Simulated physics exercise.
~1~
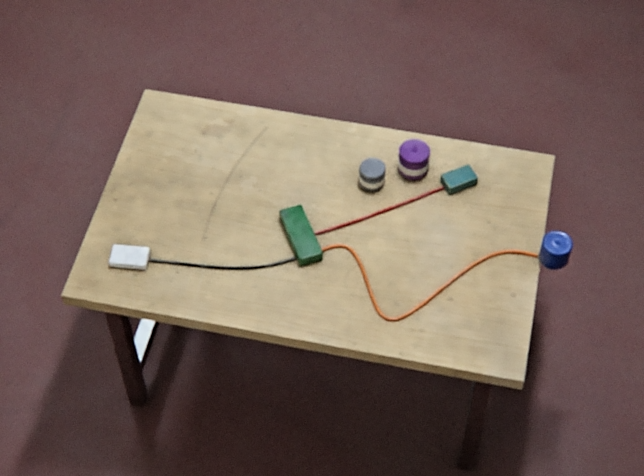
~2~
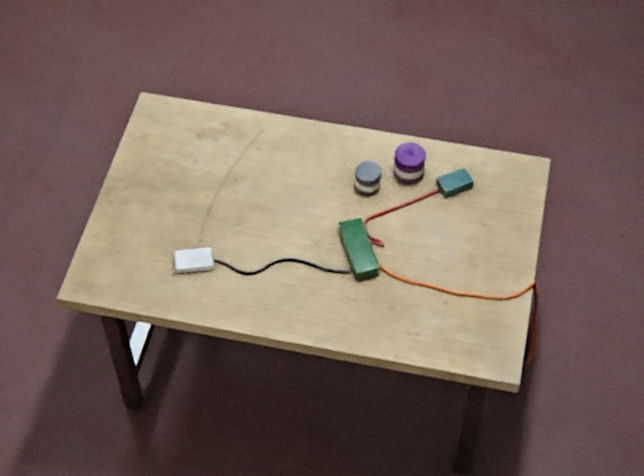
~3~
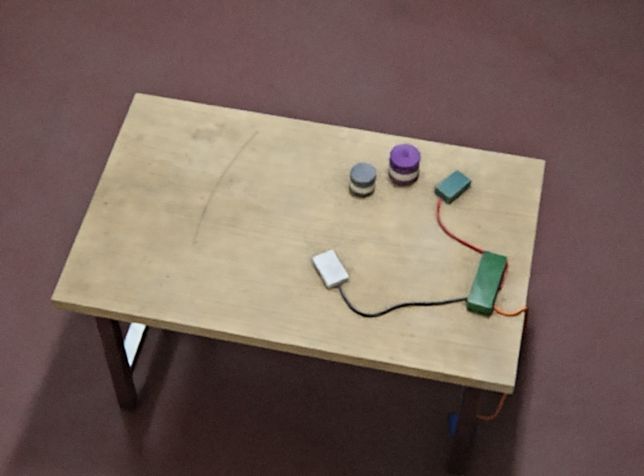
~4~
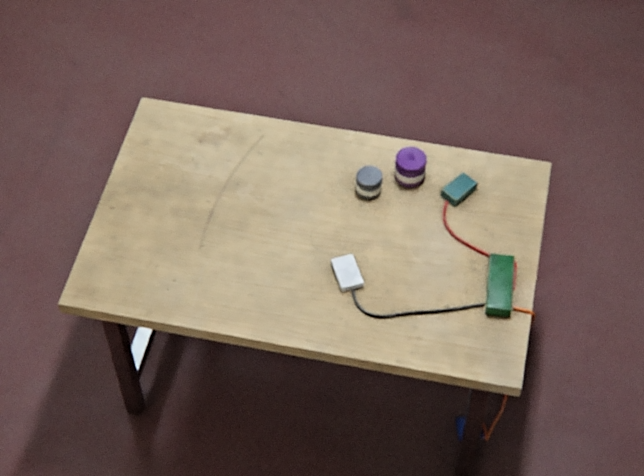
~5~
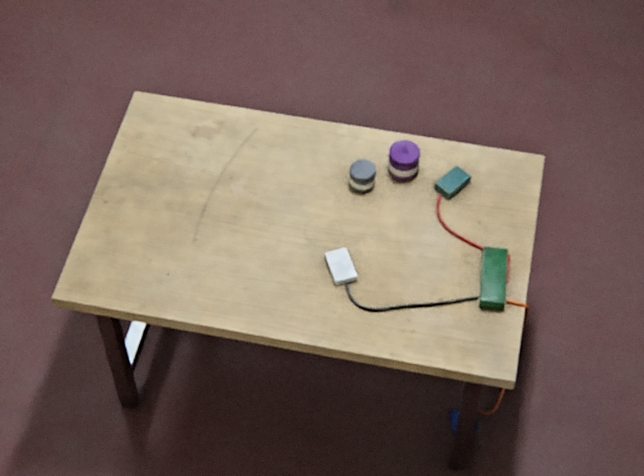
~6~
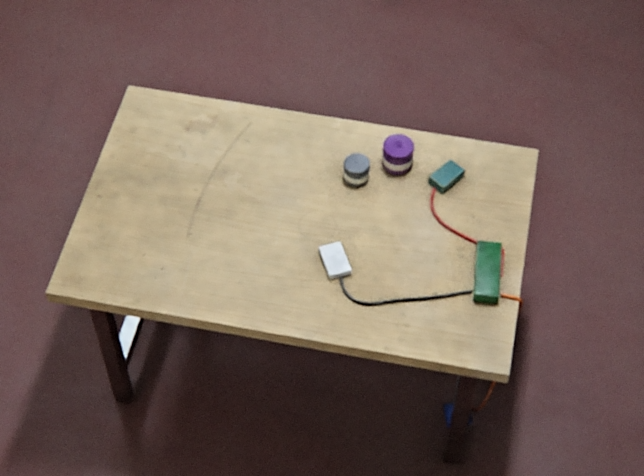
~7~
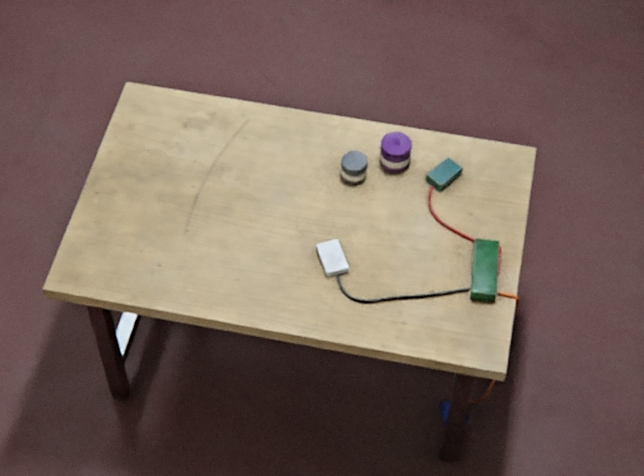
At first, a green strip sits mid-table with cables running to a white box on the left, a small teal box, and a blue cylinder perched at the right edge, while grey and purple round containers stand nearby. The blue object drops over the edge, and its orange cable straightens across the wood. The green strip slides right, drawing the white box along by the black cable. Soon the strip reaches the right edge and the white box has swung round near the middle. Everything then settles, the blue object hanging below the tabletop while the containers and teal box stay in place.
